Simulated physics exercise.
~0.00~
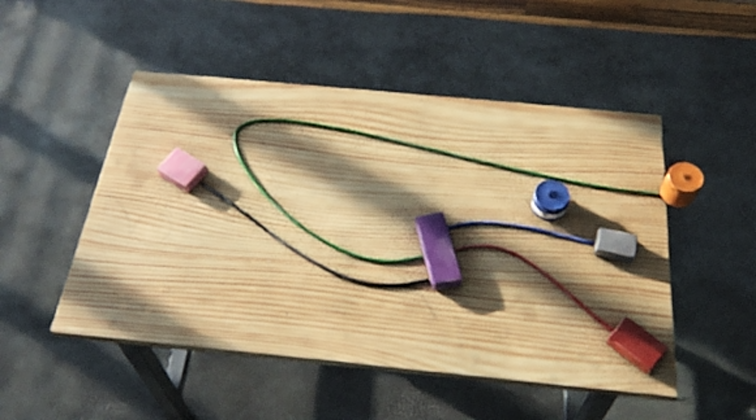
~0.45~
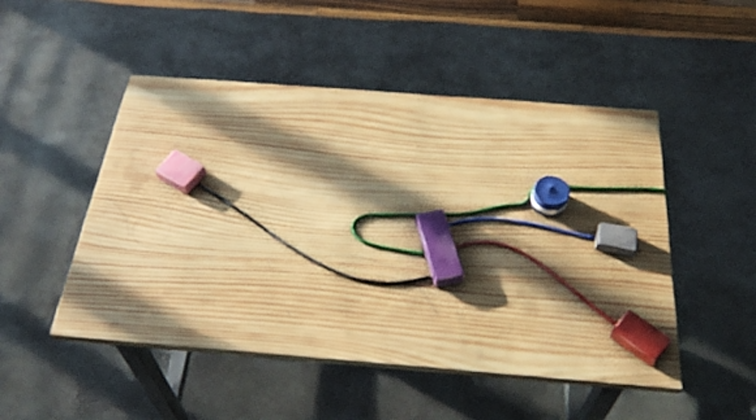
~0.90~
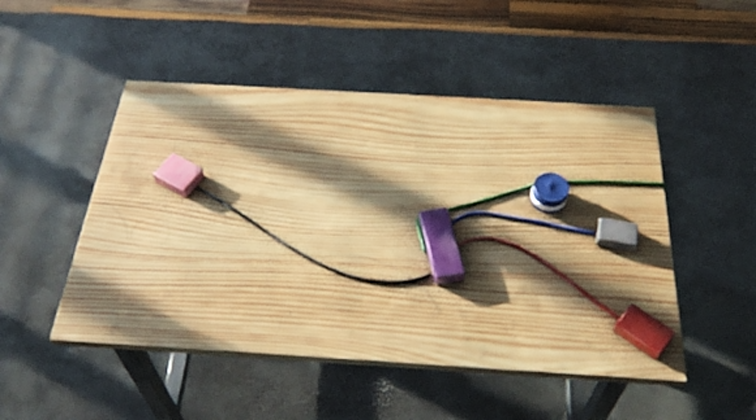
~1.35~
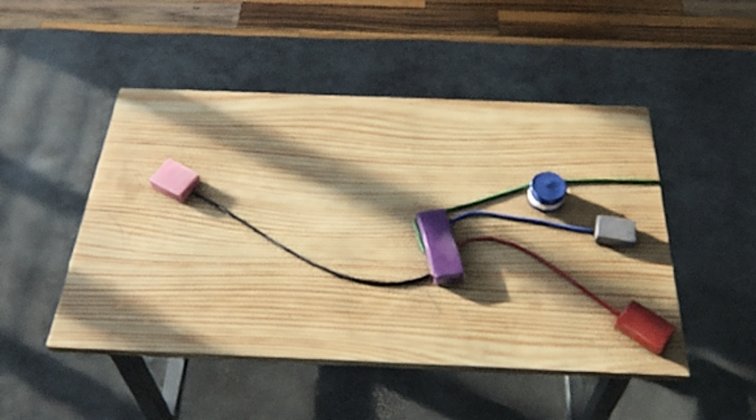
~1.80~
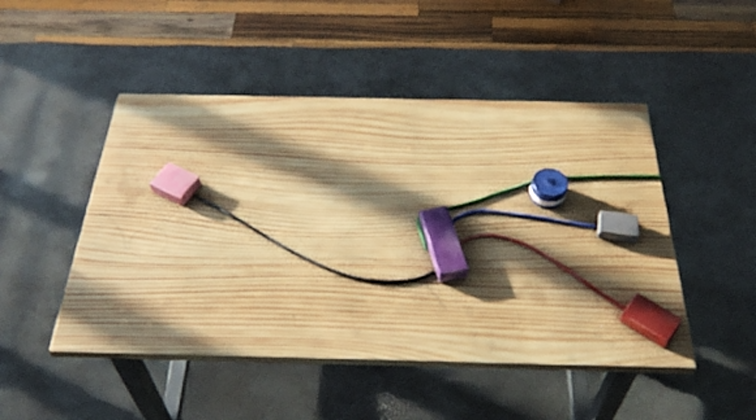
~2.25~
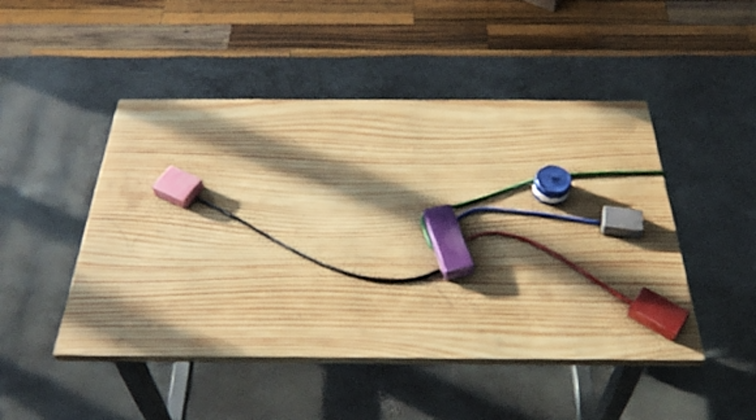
The orange speaker drops off the table's right edge, pulling its green cable taut behind it.
